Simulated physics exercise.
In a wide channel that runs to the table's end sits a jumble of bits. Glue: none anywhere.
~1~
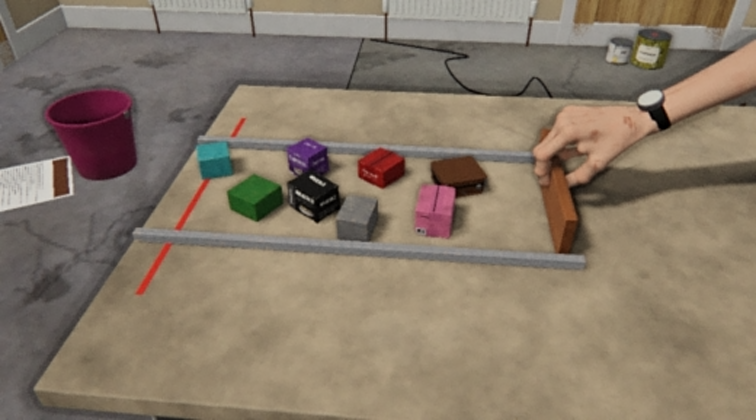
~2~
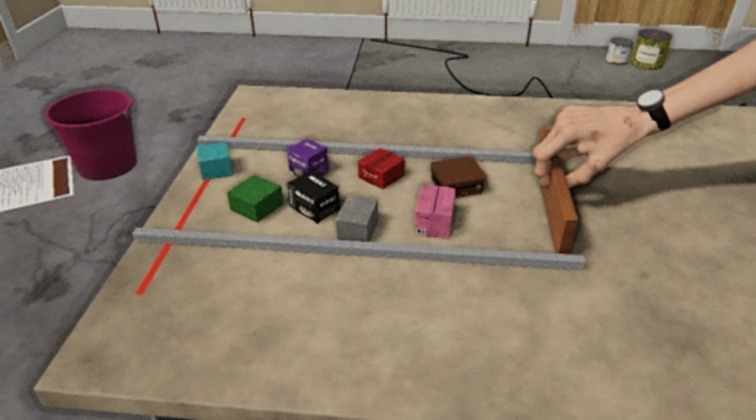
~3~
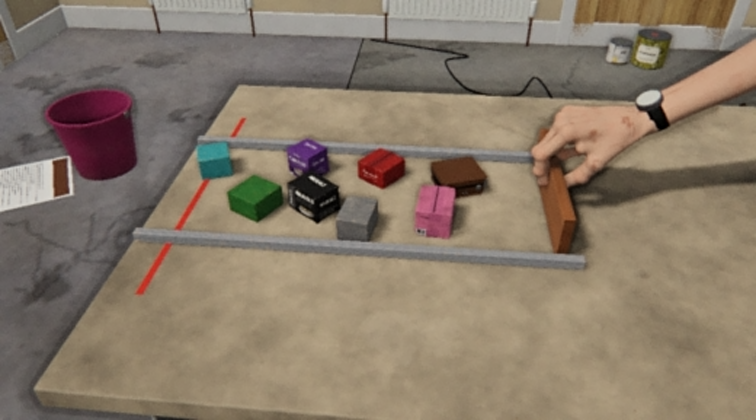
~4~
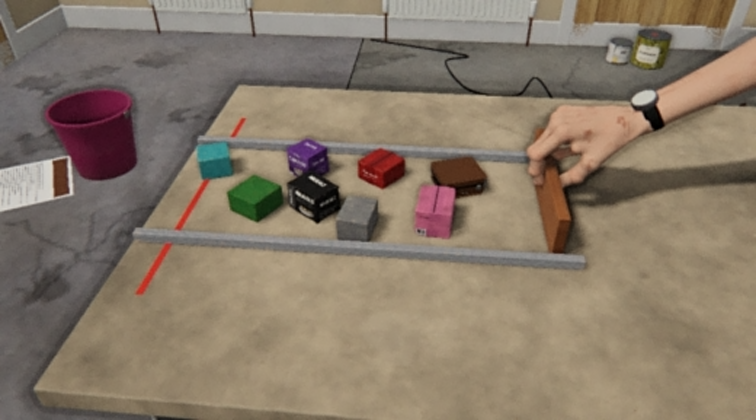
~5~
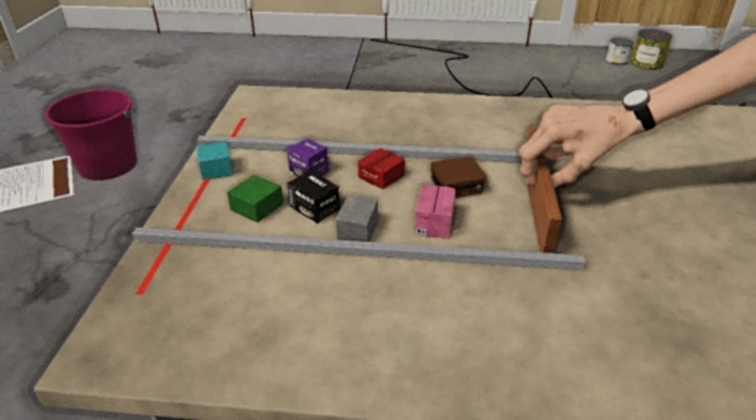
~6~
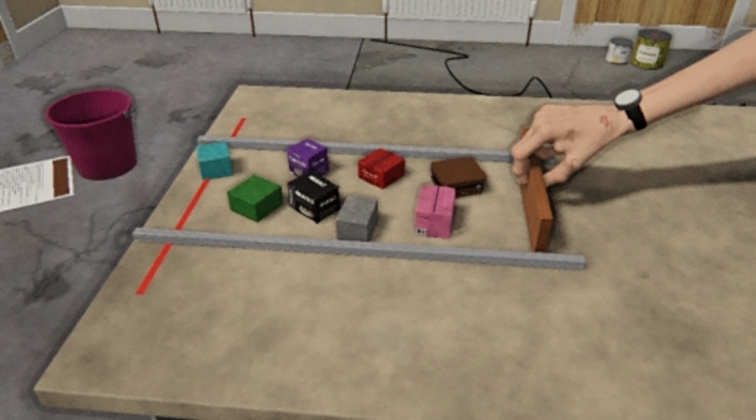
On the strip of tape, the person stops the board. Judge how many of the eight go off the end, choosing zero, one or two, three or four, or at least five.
The count that falls off is at least five.
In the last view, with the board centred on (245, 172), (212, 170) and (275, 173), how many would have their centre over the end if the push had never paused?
Respectively, 3, 6 and 1.
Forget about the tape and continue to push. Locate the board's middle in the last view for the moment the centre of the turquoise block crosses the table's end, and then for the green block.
Middle approx. at (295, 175), then approx. at (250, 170).
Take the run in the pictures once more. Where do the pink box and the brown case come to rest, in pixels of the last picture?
In the last picture, roughly (171, 197) and (191, 161).
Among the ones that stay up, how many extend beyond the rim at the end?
1, I think.
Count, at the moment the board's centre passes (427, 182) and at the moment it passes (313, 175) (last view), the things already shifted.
Tally: 3; 8.
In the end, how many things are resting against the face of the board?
2 touch it.
Soon after, none off yet; turquoise block at rest near (215, 161); green block at rest near (254, 198); purple box displaced a little near (292, 160).
In the end, the number that fall off is five or more; gone, red box, grey block, black box, purple box, green block and turquoise block.
